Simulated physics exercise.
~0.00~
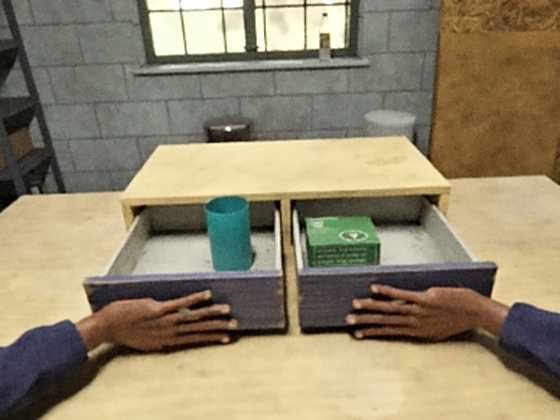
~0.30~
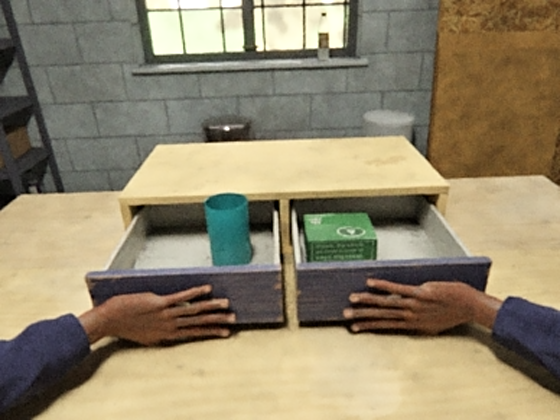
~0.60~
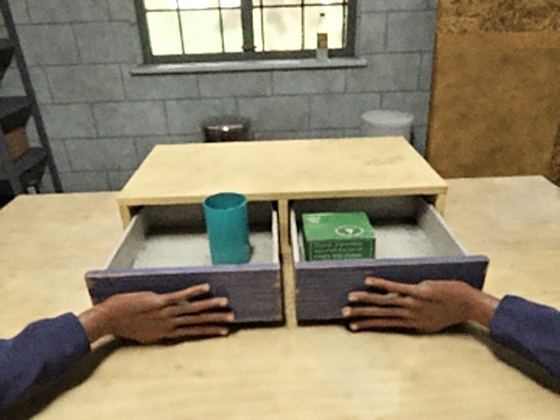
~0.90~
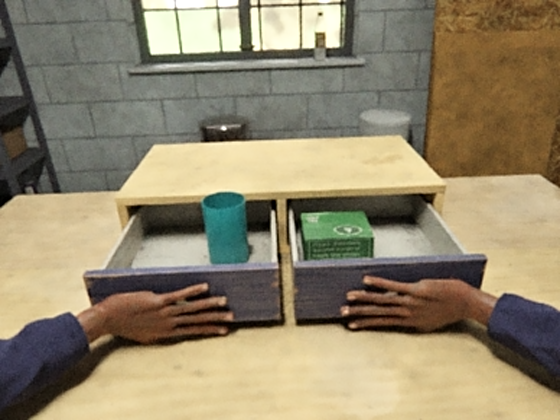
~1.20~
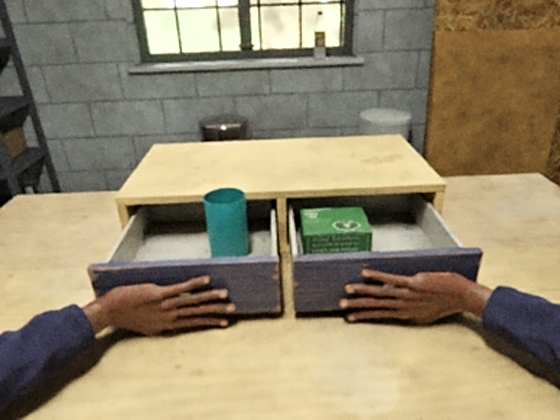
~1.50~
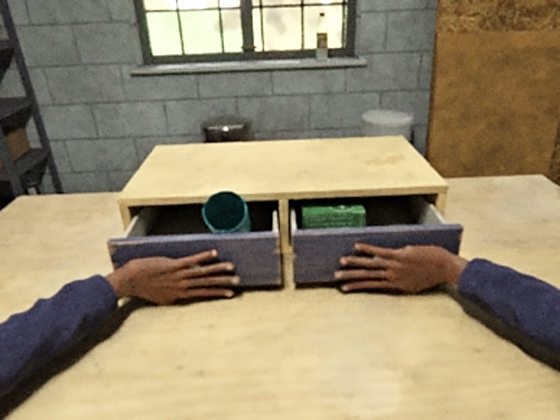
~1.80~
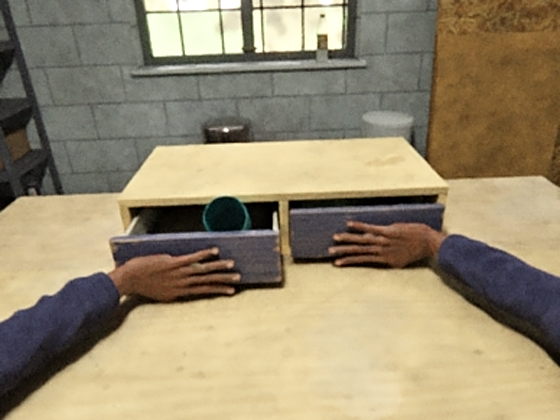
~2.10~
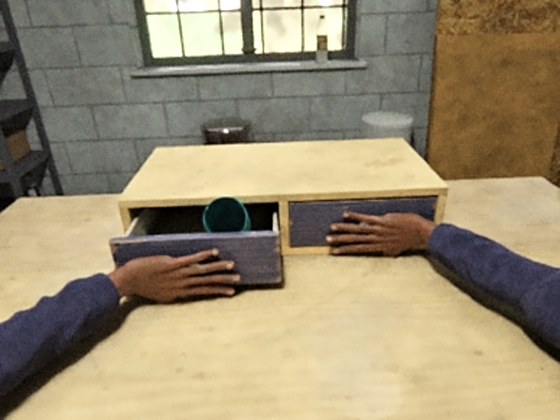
At first, a low wooden chest sits on a table with both drawers open, an upright turquoise beaker in the left one and a green box in the right. Two hands in dark blue sleeves rest against the drawer fronts, barely moving them. Then the hands push both drawers inward together, and the beaker tips into a lean as they reach about halfway. The left drawer stops there, while the right one keeps sliding and the green box disappears from view. Finally, the right drawer sits flush, but the left stays ajar with the leaning beaker still showing above its front.
